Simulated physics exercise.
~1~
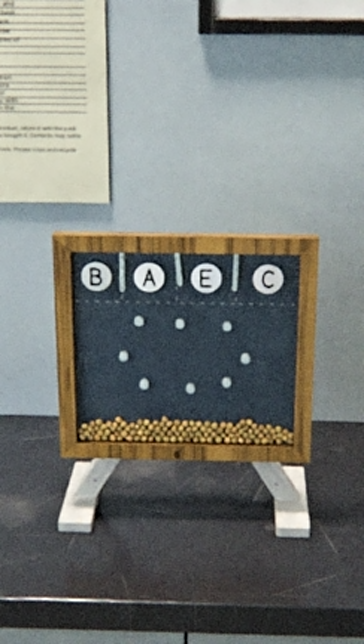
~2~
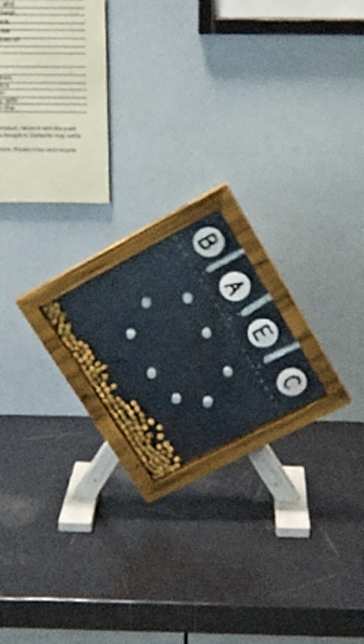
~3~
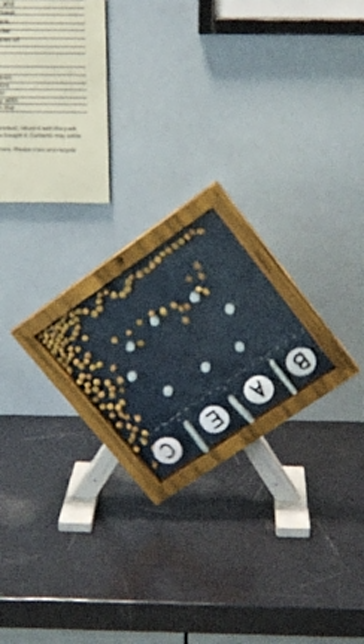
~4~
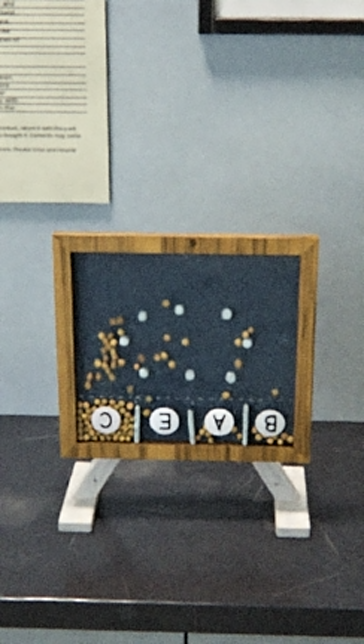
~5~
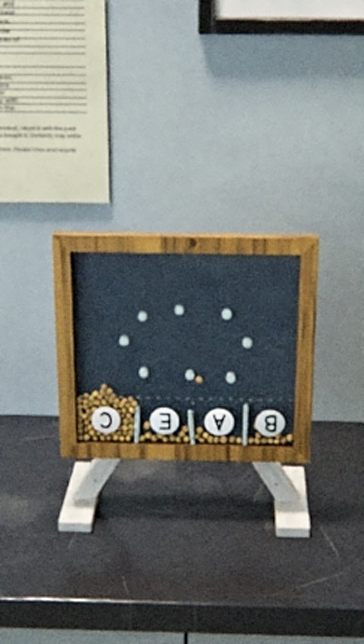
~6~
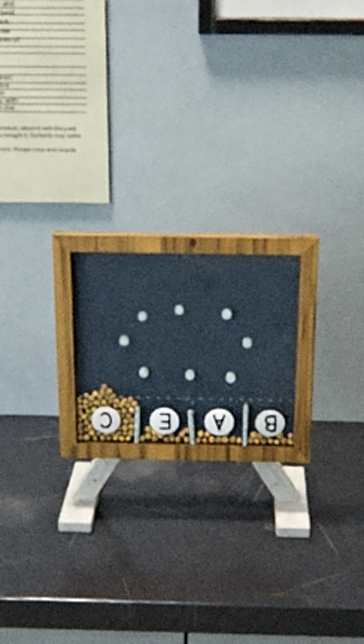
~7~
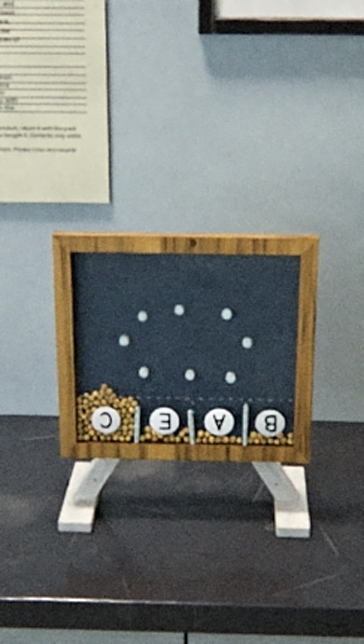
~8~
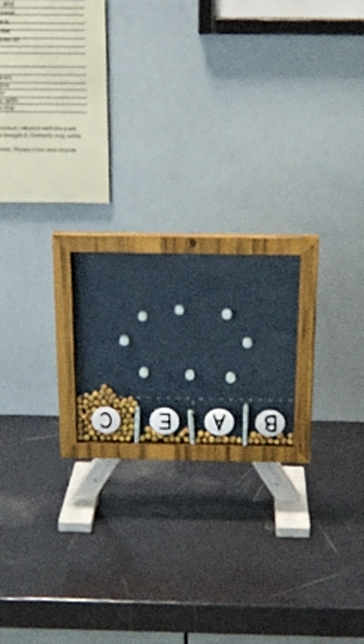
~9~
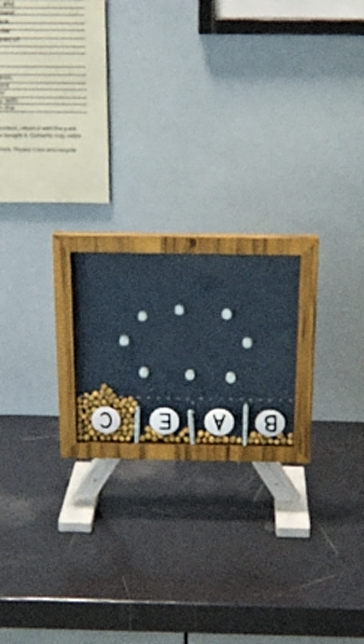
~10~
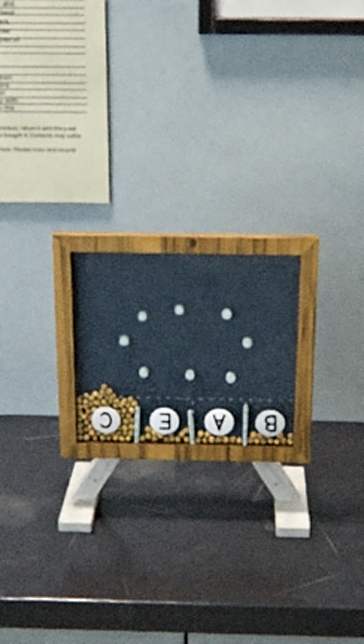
On a dark tabletop, a wood-framed box turns clockwise upside down, spilling beads past pegs into lettered pockets, most settling in C.
